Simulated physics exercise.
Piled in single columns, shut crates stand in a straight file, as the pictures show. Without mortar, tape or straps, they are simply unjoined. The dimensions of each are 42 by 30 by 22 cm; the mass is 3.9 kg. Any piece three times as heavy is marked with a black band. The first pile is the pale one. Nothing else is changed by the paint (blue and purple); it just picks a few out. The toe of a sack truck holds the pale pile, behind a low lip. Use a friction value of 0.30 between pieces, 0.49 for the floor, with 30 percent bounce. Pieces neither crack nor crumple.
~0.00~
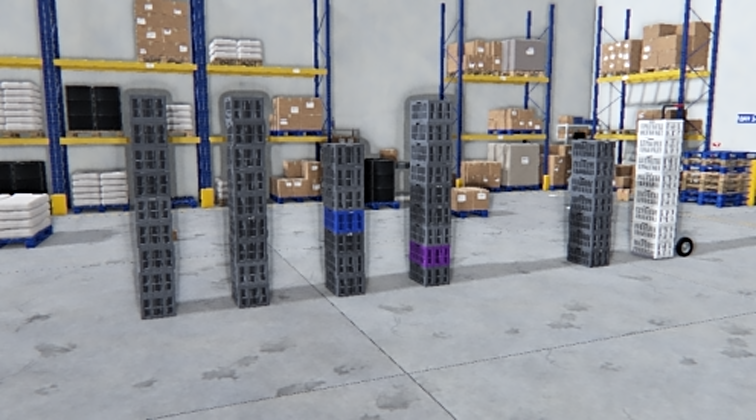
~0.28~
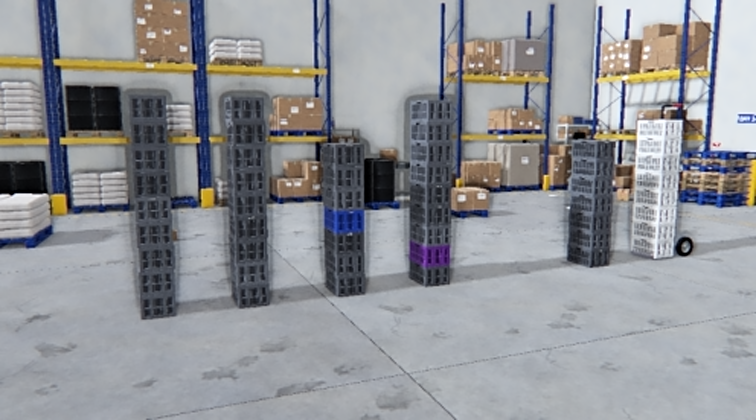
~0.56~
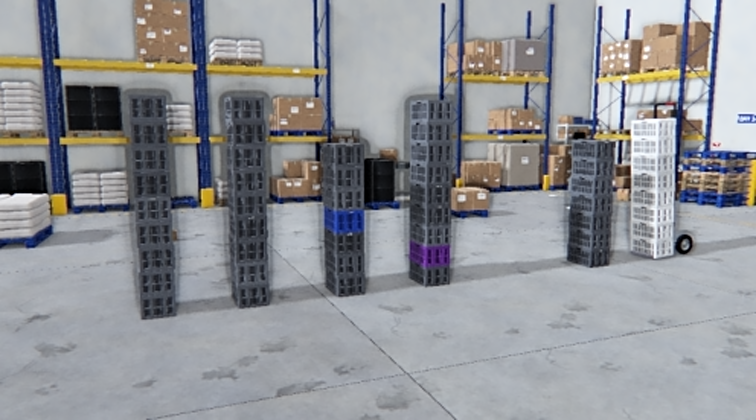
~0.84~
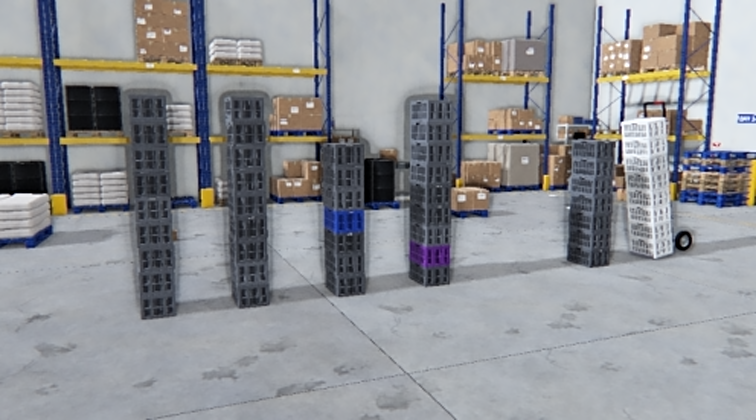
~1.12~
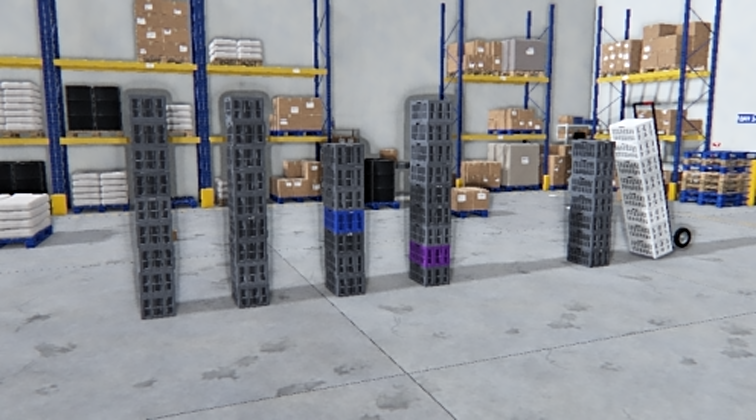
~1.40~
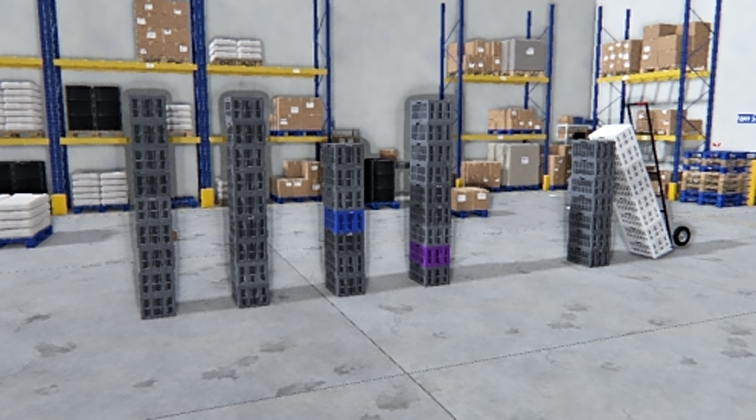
A tall white stack of crates on a hand truck at the right stood upright, then tilted left toward the neighboring dark stack, leaning farther than the truck's frame, while the other stacks stayed still.
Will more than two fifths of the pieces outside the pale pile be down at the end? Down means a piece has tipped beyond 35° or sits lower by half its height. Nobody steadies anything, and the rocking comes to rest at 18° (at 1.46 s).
No, fewer than two fifths will.
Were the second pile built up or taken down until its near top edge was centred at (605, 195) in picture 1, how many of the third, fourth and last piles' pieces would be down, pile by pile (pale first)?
Counts down - third: 0; fourth: 0; last: 0.
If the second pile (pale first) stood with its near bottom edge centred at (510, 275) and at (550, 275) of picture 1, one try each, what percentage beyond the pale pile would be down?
0 and 10 %.
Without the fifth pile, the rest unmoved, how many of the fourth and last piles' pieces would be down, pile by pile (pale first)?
Then fourth 0, last 0.
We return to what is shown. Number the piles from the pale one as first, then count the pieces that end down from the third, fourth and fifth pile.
Pieces per pile: Third: 0; fourth: 0; fifth: 0.
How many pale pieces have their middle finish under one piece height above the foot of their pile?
Tally of pale pieces: 3.
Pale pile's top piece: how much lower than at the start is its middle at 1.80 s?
Some 30 centimetres.
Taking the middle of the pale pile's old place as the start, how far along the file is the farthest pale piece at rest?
Distance along: Near 240 cm.
After 1.80 s, 8 of the pale pile down; none of the 41 other crates down, 5 disturbed.
After 2.26 s, 8 of the pale pile down; 5 of the 41 other crates down.
In the end (3.3 s), 8 of the pale pile down; 6 of the 41 other crates down; purple crate 21 mm from its place; blue crate unmoved. That is 15 per cent. From the last view, middles, purple crate near (427, 252), blue crate near (344, 218).
